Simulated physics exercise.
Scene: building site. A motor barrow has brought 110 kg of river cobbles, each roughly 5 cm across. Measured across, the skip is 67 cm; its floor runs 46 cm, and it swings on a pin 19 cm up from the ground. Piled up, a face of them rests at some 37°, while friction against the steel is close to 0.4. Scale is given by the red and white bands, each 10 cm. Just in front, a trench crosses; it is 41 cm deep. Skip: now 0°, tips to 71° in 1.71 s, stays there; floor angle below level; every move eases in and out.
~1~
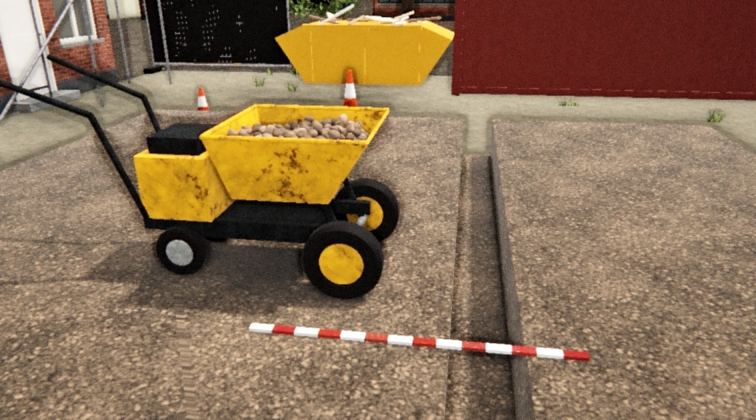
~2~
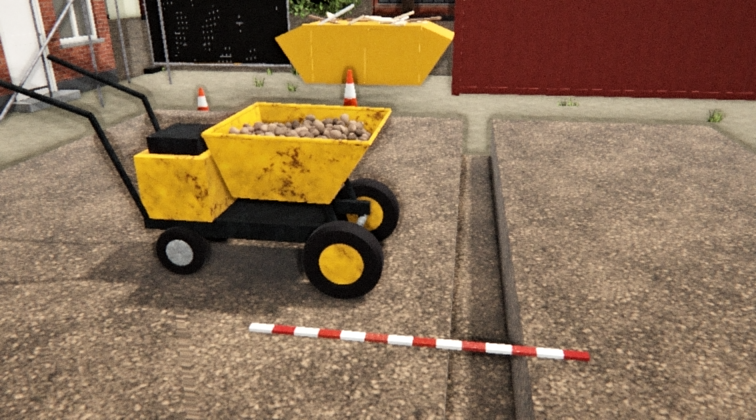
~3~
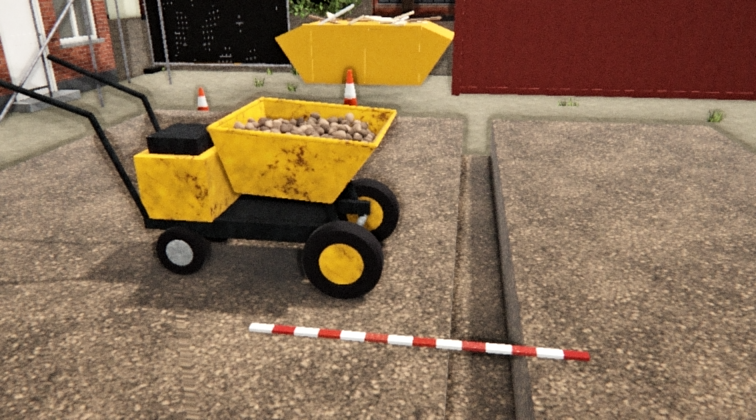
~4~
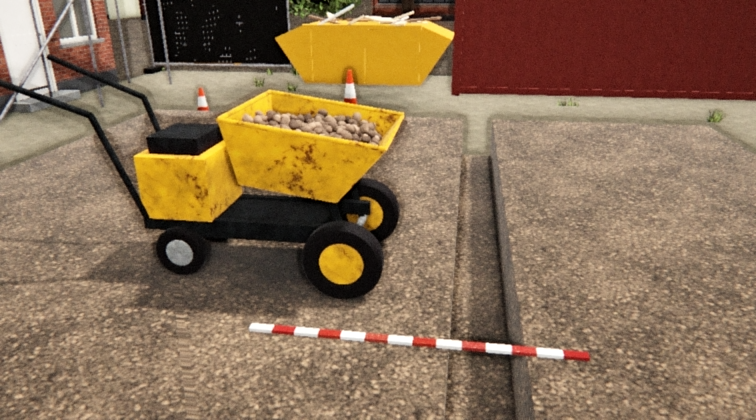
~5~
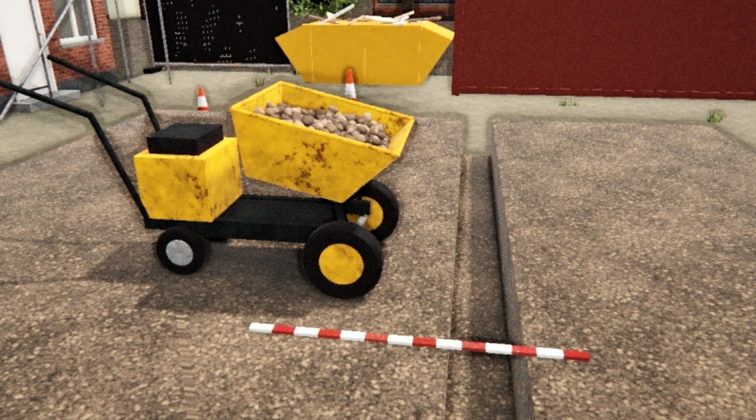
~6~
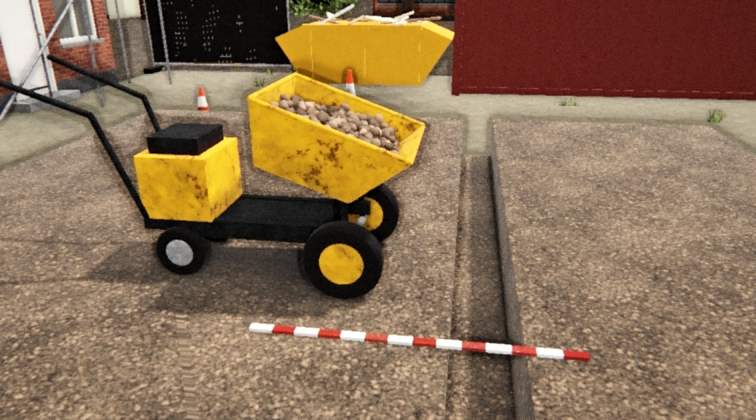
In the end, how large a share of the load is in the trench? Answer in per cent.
A share of roughly 81 %.
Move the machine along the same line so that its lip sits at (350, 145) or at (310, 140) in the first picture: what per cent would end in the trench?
About 95 per cent from the first spot, about 80 from the second.
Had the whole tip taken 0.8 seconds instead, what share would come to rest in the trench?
My guess is near 60 percent.
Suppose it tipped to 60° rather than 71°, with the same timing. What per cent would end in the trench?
With that change, near 45 per cent.
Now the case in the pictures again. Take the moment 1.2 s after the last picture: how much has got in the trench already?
Approx. 25 % of the load.
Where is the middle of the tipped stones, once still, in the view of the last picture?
The stones end up centred near (491, 327).
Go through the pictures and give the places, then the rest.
Lip at (366, 144), floor tilted 0°, highest stones at (320, 127), in the first picture.
Lip at (369, 144), floor tilted 1°, highest stones at (302, 126), in the second picture.
Lip at (375, 146), floor tilted 4°, highest stones at (280, 124), in the third picture.
The skip is at 8°, its lip at (385, 150); the top of the load is at (279, 118), in the fourth picture.
The skip is at 14°, its lip at (398, 155); the top of the load is at (281, 111), in the fifth picture.
Lip at (411, 163), floor tilted 20°, highest stones at (295, 103), in the sixth picture.
Then, 0.7 s after the last picture the floor is at 60°, 100 % in the skip; the foremost stones are at (470, 210).
Then, 1.2 s after the last picture the floor is at 71°, 65 % in the skip, 26 % in the trench, 9 % past the trench; the foremost stones are at (577, 282).
Then, 1.6 s after the last picture the floor is at 71°, 38 % in the skip, 44 % in the trench, 19 % past the trench; the foremost stones are at (628, 281).
Then, 3.5 s after the last picture the floor is at 71°, 0 % in the skip, 81 % in the trench, 19 % past the trench; the foremost stones are at (642, 272).
